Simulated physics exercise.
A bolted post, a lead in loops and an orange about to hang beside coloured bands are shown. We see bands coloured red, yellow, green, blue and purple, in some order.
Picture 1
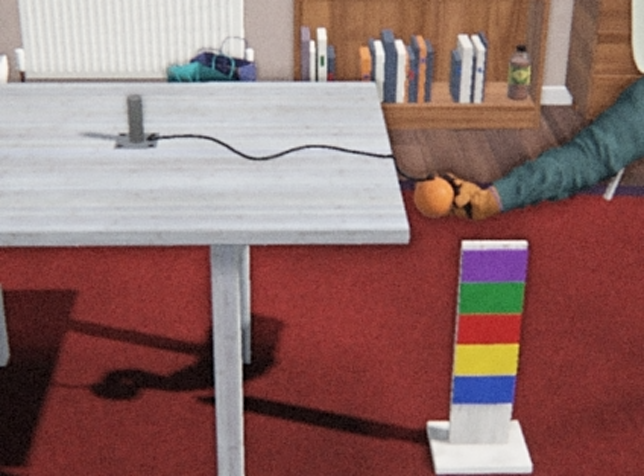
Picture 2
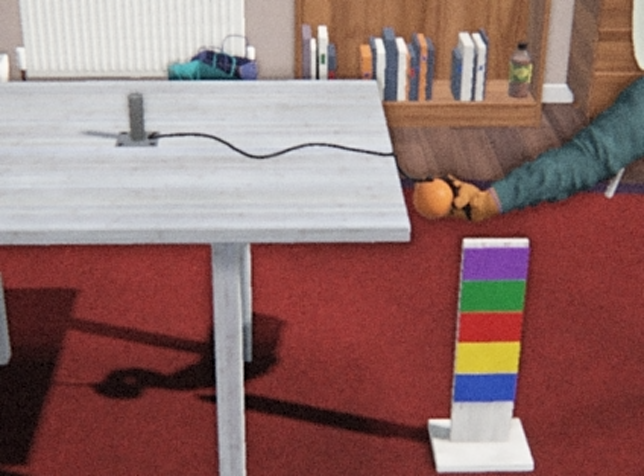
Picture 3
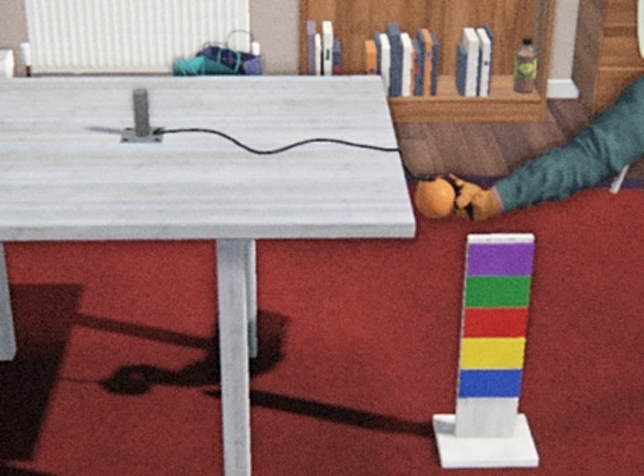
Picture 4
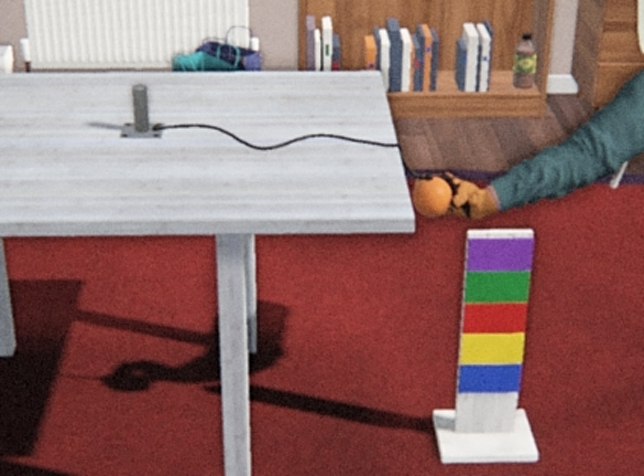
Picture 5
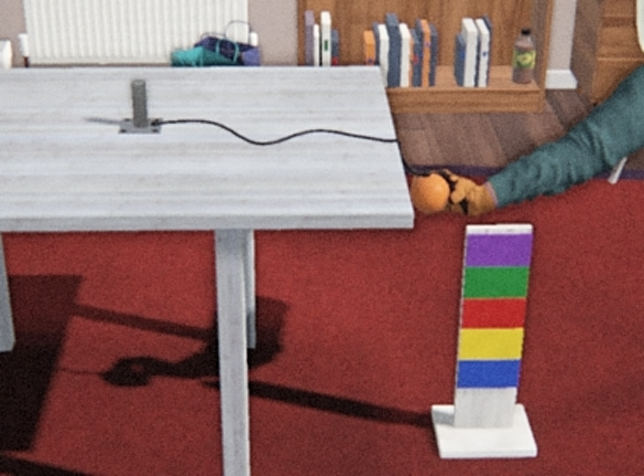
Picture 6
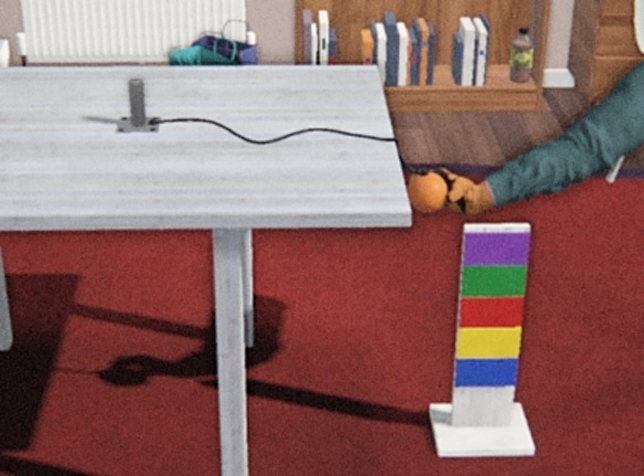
An arm in a teal sleeve and brown glove reaches in from the right, holding an orange beside a pale wooden table on a red carpet, seen from slightly above. A dark lead curves across the tabletop from a small grey upright, near a white stand banded purple, green, red, yellow and blue. The hand keeps the orange almost still while the camera drifts slightly, shifting the whole view.
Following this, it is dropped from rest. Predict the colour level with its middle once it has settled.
I would say purple.
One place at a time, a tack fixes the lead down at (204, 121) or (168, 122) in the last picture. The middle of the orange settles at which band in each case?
In order: Purple; purple.
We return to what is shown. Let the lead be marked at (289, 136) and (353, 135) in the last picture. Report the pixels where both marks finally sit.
(322, 135) for the first, (393, 142) for the second.
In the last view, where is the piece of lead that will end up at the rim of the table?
It is around (353, 135).
Soon after, orange near (423, 236); level with purple.
After that, orange near (377, 243); level with purple.
And then, orange near (401, 246); level with purple.
In the end, orange near (388, 246); level with purple. The lead holds its middle at purple.
